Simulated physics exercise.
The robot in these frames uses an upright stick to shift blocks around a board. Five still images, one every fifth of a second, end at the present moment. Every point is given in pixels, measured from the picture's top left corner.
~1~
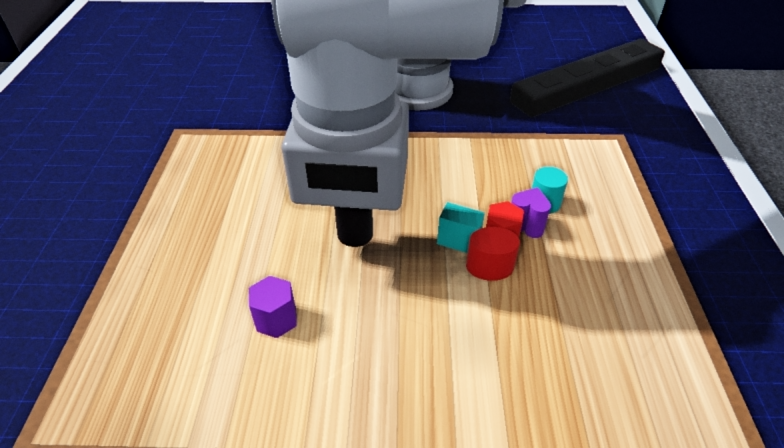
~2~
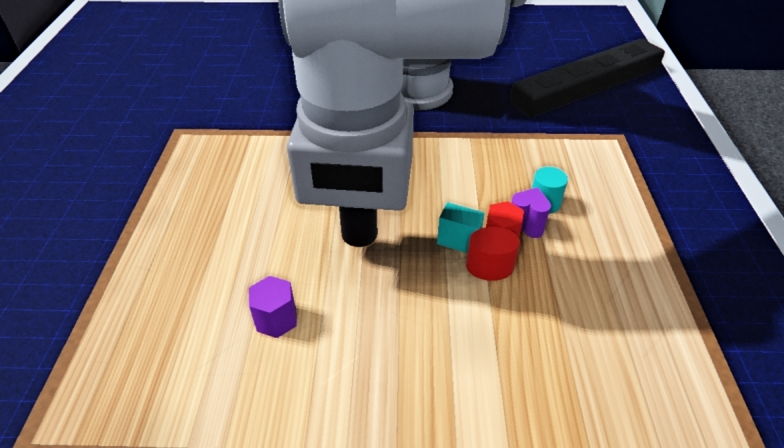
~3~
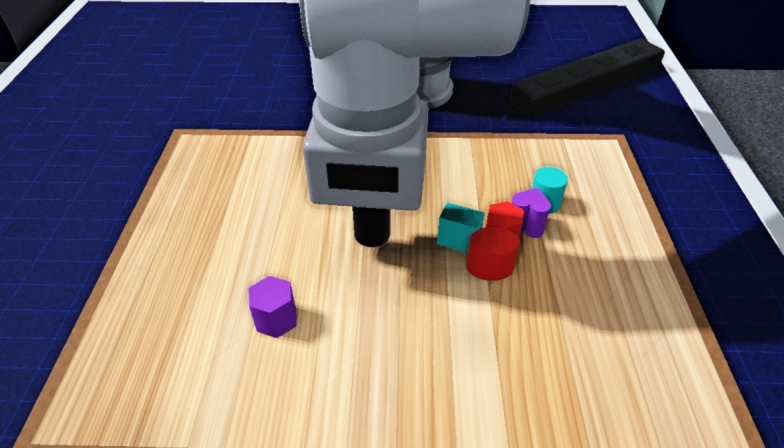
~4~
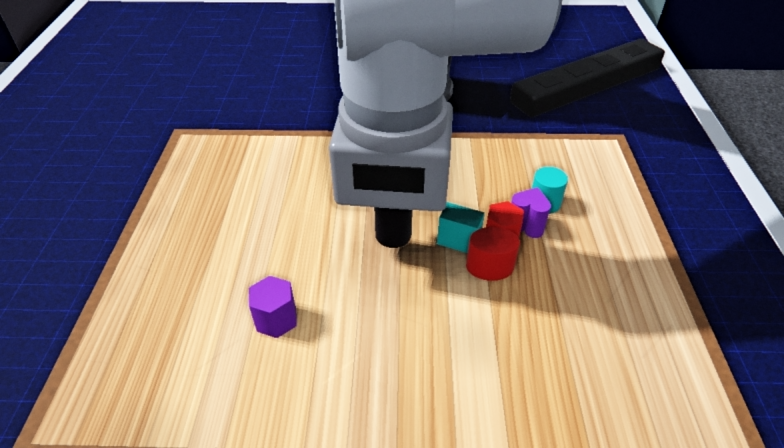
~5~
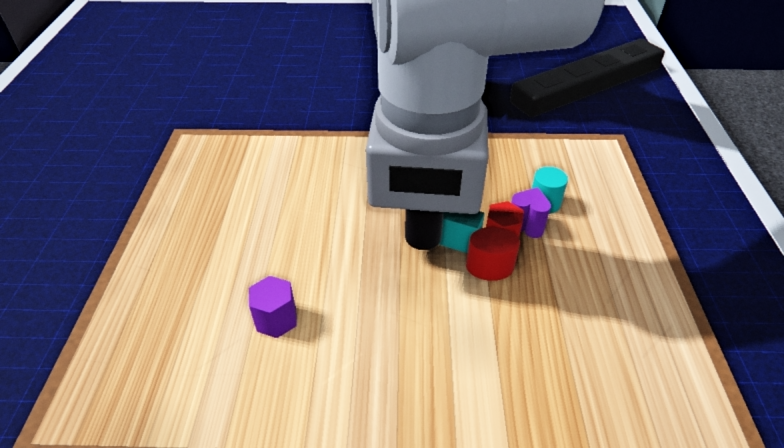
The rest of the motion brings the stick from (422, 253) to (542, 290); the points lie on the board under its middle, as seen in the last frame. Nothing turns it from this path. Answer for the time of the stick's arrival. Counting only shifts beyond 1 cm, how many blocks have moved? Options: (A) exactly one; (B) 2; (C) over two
I'll go with A - exactly one.
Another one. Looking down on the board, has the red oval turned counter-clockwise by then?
I believe so.
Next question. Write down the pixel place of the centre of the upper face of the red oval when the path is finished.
Near (581, 247).
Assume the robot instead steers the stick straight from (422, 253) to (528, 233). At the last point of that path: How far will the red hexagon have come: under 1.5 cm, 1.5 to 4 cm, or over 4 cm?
It gets moved over 4 cm.
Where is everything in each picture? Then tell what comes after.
Stick tip at (355, 234); block tops, turquoise rectangular block at (462, 214); red oval at (495, 240), in the first picture.
Stick at (360, 234); blocks unchanged, in the second picture.
Stick at (372, 235); blocks unchanged, in the third picture.
Stick at (393, 235); blocks unchanged, in the fourth picture.
Stick at (423, 237); turquoise rectangular block at (462, 214); red oval at (495, 240), in the fifth picture.
What follows on the original path. One third of the way, stick at (463, 250); red oval at (509, 242).
Two thirds of the way, stick at (504, 262); red oval at (549, 247), turned 30° anticlockwise.
At the end, stick at (546, 274); turquoise rectangular block in place; red oval at (581, 247), turned 75° anticlockwise.
